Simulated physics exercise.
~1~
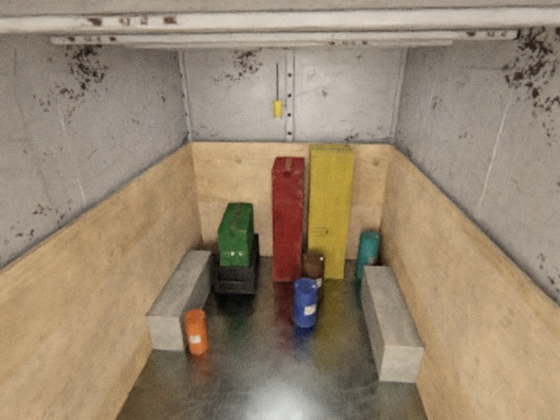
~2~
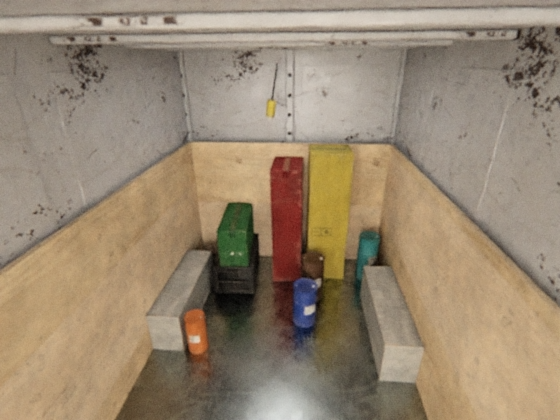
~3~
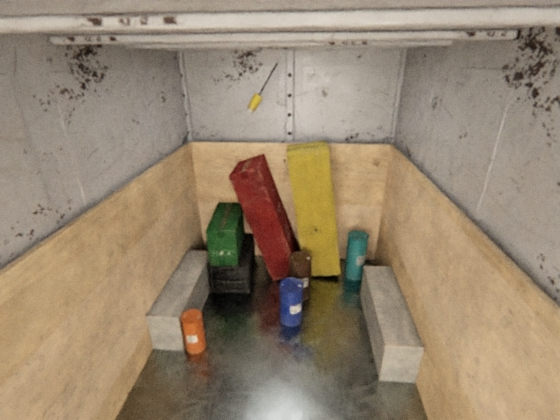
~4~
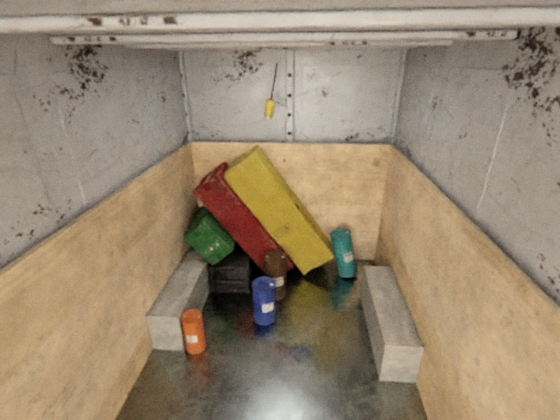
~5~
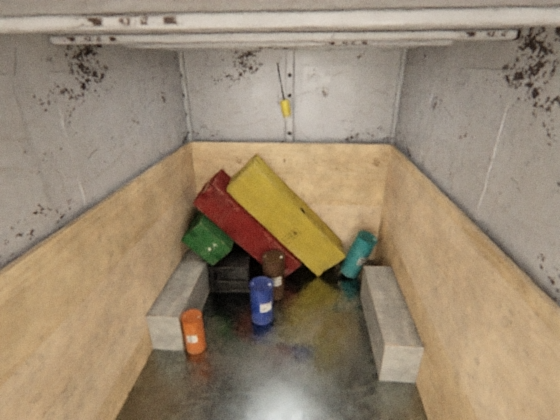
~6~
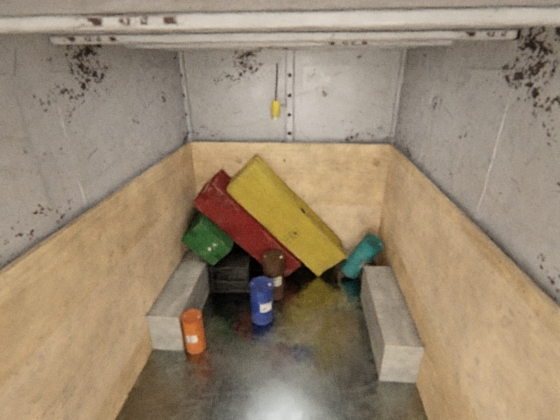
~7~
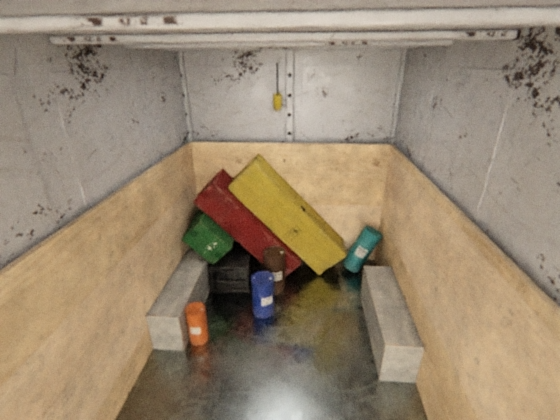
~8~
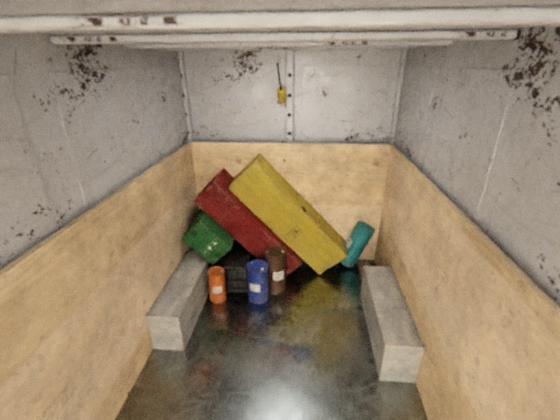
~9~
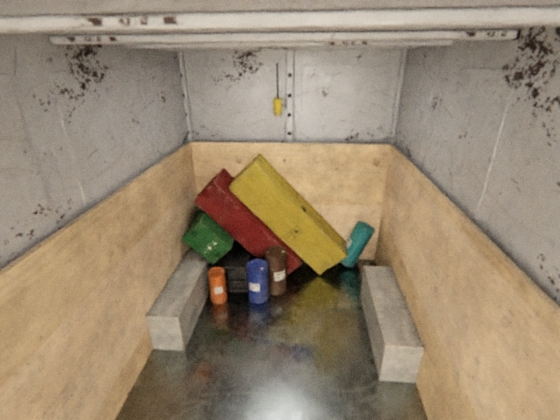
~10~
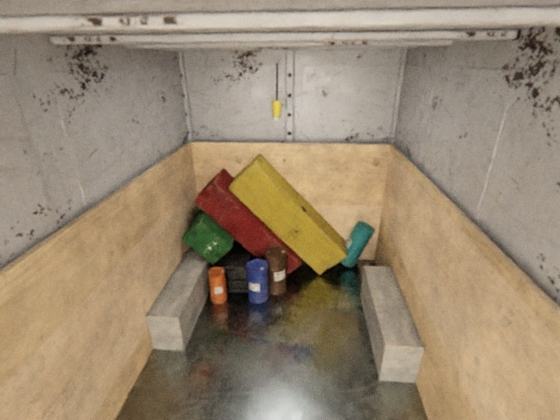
In a cargo bay, tall red and yellow boxes topple left and stay leaning as canisters slide.
